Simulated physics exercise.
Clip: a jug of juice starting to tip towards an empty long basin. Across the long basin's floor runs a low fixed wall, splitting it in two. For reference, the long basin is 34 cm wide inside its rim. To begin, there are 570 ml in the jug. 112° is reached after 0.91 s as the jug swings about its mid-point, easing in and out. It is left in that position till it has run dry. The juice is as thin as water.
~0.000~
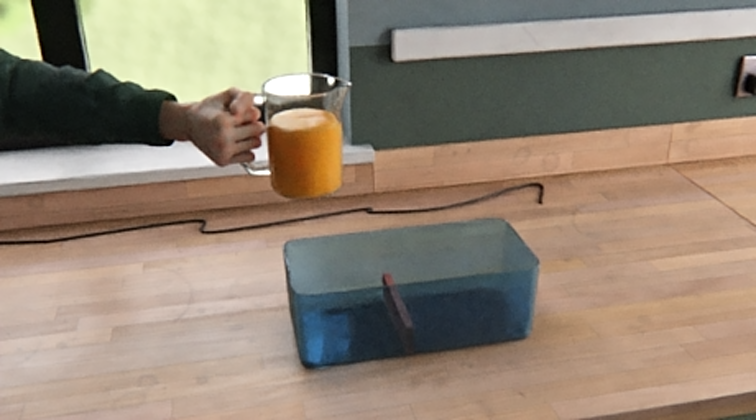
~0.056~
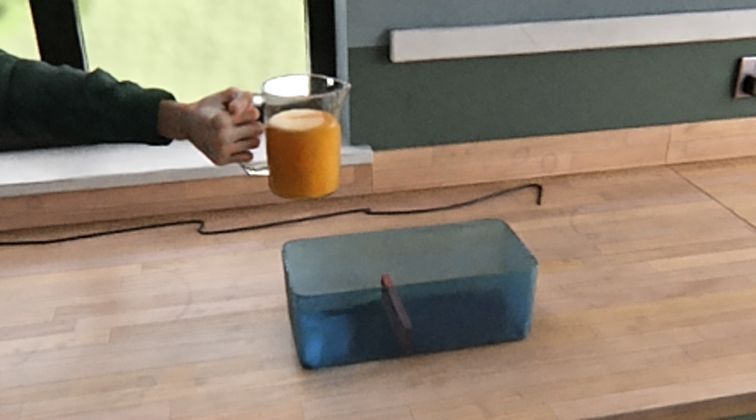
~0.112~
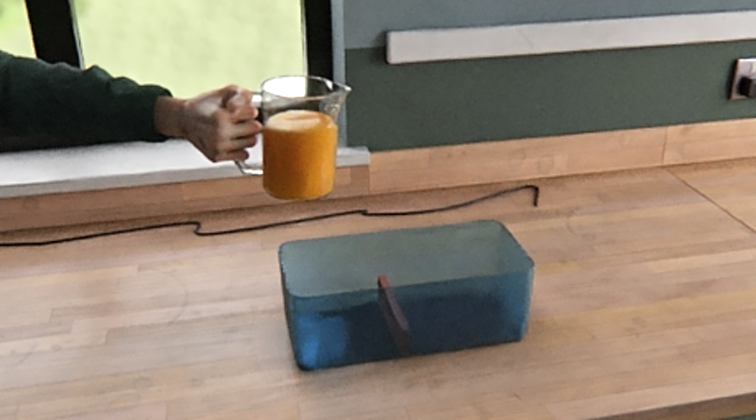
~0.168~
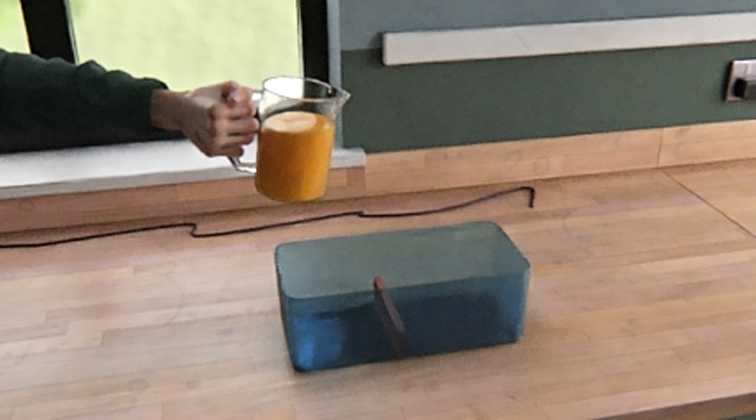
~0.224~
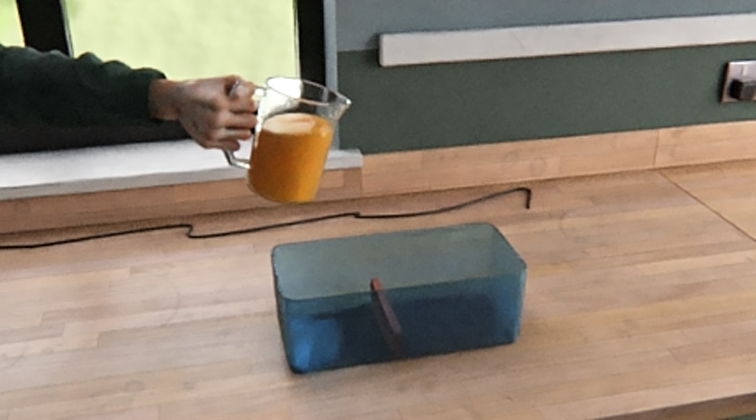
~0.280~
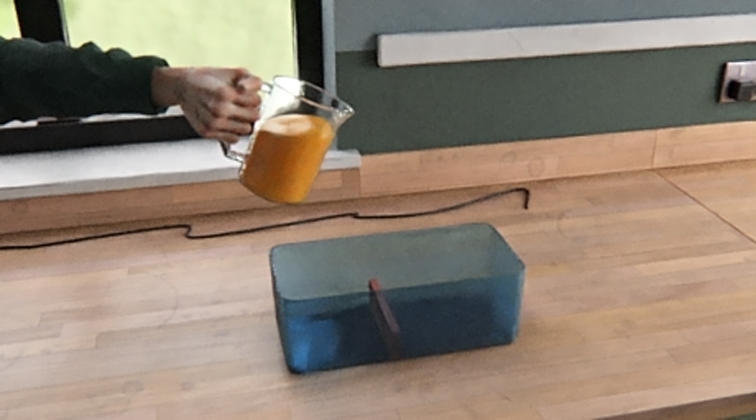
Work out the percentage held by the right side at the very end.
I would put it at 91 per cent.
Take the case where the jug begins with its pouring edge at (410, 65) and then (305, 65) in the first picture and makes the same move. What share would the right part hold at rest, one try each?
Respectively 80 and 5 %.
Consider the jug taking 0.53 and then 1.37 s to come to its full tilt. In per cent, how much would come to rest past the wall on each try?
90 per cent first, 90 per cent second.
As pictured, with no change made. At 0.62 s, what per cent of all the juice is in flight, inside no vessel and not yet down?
Around 16 in a hundred.
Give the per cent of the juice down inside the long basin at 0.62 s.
1 %, more or less.
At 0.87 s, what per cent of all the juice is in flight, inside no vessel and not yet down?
Estimate: About 28 in a hundred.
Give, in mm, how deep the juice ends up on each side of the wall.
Final reading - left some 2 mm, right some 20 mm.
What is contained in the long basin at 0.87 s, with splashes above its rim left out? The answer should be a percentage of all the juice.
The fraction sits near 48 in a hundred.
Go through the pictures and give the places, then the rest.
In the first picture, it leans 0°; its right rim is at (352, 83); the juice meets the walls at (267, 122) and (338, 116); the long basin's rim runs from (289, 269) to (522, 242); the wall's top is at (397, 299).
In the second picture, it leans 1°; its right rim is at (351, 84); the juice meets the walls at (266, 122) and (337, 117).
In the third picture, it leans 4°; its right rim is at (351, 88); the juice meets the walls at (264, 123) and (334, 118).
In the fourth picture, it leans 9°; its right rim is at (351, 94); the juice meets the walls at (261, 126) and (332, 120).
In the fifth picture, it leans 16°; its right rim is at (352, 102); the juice meets the walls at (258, 129) and (330, 122).
In the sixth picture, it leans 24°; its right rim is at (355, 111); the juice meets the walls at (252, 137) and (333, 123).
Then, 0.62 s in, the tilt is 86° and 83 per cent is still to pour, 0 is left of the wall and 1 right of it.
Then, 0.87 s in, the tilt is 111° and 22 per cent is still to pour, 2 is left of the wall and 47 right of it.
Then, 1.13 s in, the tilt is 112° and 1 per cent is still to pour, 5 is left of the wall and 86 right of it.
Then, 1.41 s in, the tilt is 112° and 0 per cent is still to pour, 6 is left of the wall and 91 right of it.
Finally, 7 per cent lies left of the wall, 91 right of it and 3 outside.
